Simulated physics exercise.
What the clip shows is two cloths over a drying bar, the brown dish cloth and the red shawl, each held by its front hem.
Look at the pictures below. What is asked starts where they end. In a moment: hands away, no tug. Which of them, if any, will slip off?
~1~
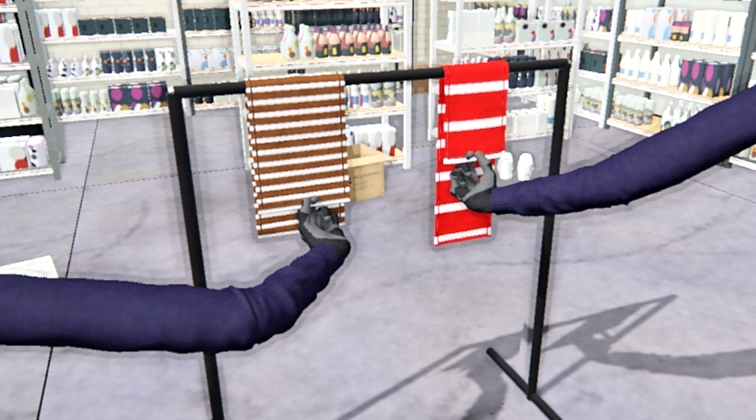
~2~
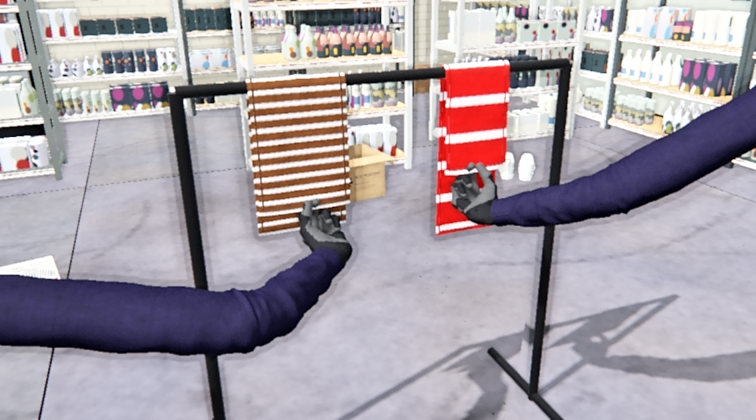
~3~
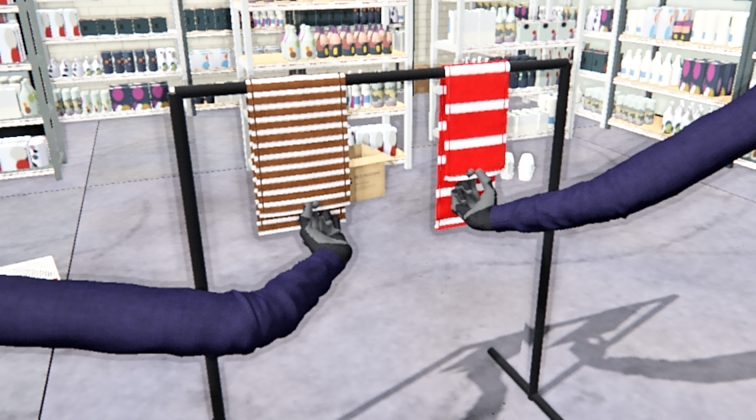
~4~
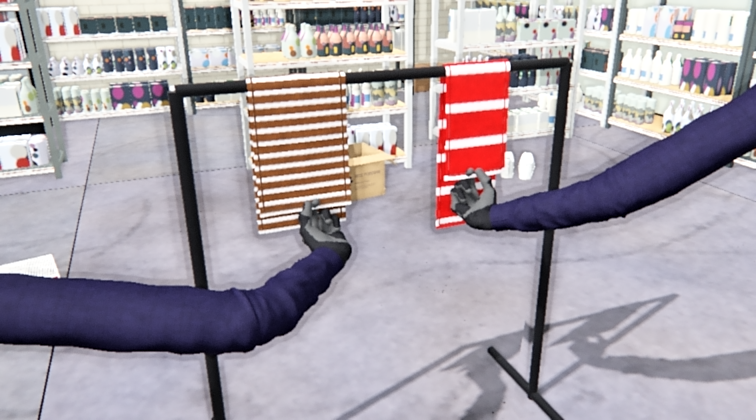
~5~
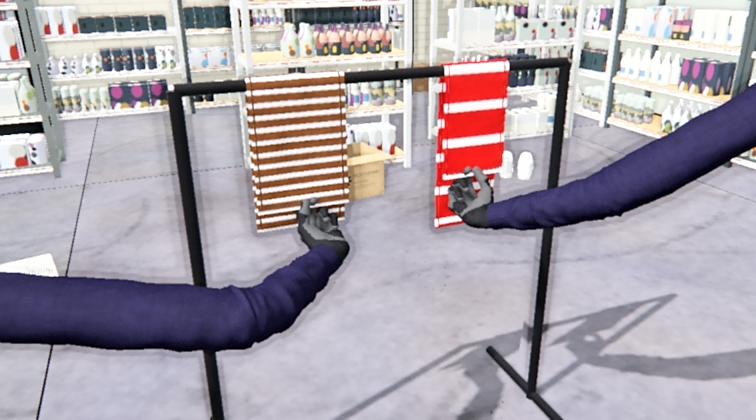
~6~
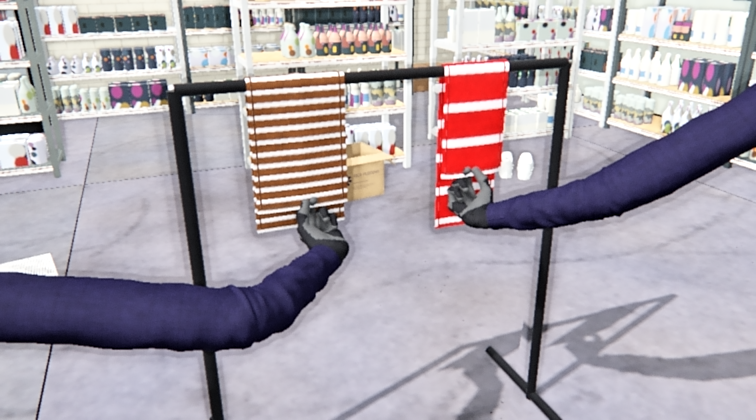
Brown dish cloth - will not; red shawl - will not.
Then, 0.86 s after the last picture, dish cloth still hanging; shawl still hanging.
At rest, dish cloth still hanging; shawl still hanging. The brown dish cloth stays on and the red shawl hangs there.
